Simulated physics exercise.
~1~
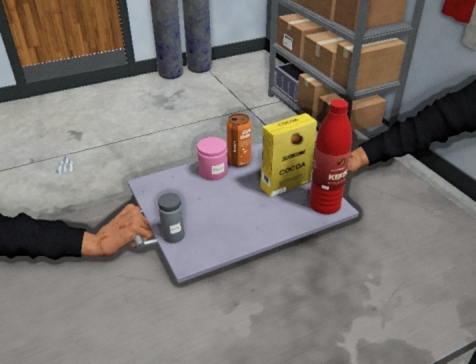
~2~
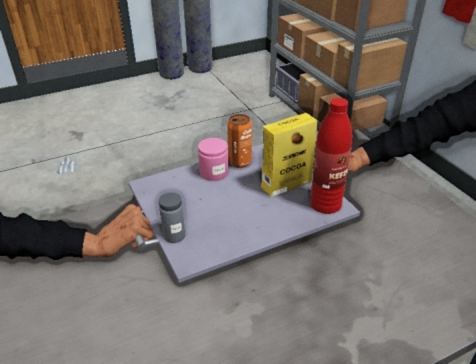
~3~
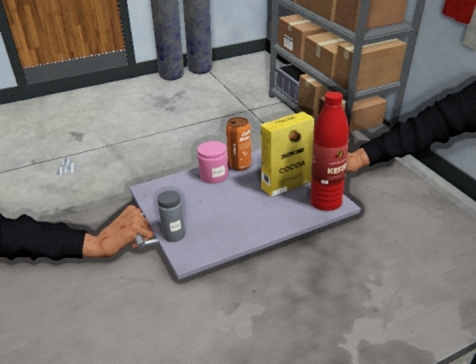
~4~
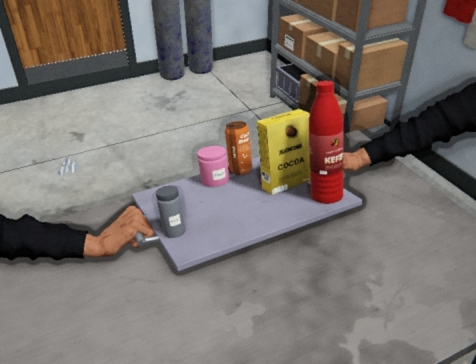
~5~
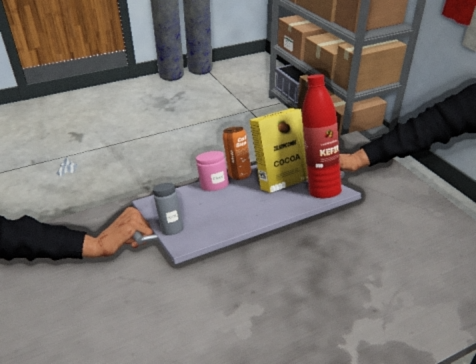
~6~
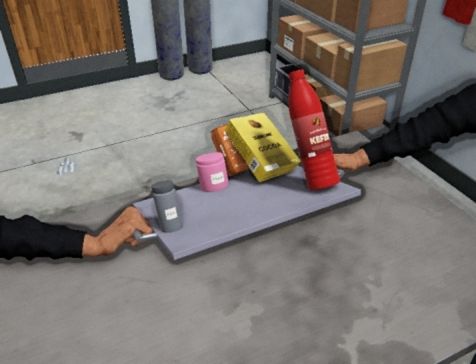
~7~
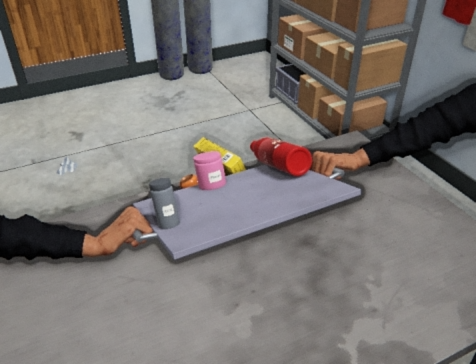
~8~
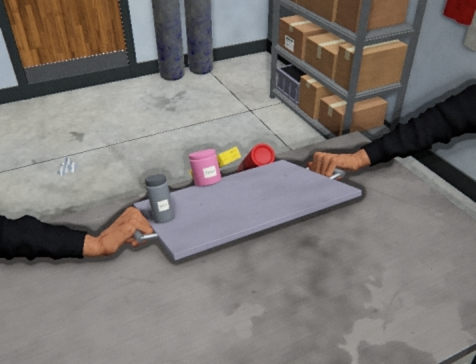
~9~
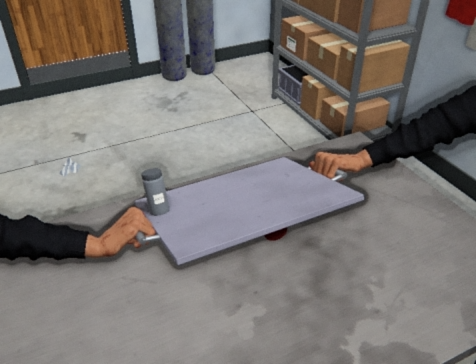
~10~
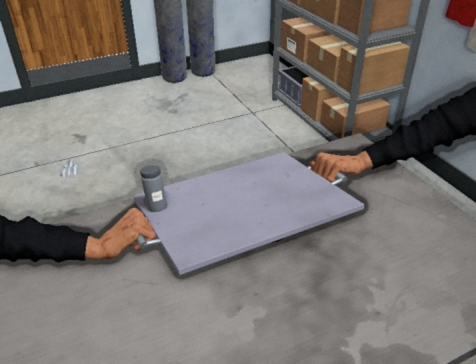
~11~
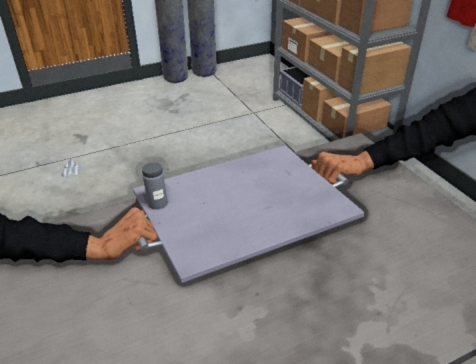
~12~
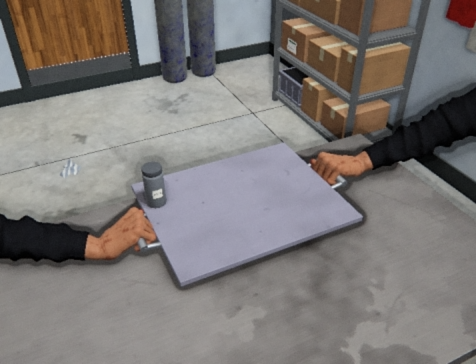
In a storeroom, two hands tip a rimless tray away from the viewer, and the yellow packet and orange can topple off the far edge, followed by the red bottle and then the pink jar; the tray levels with only the grey shaker still standing near the edge.
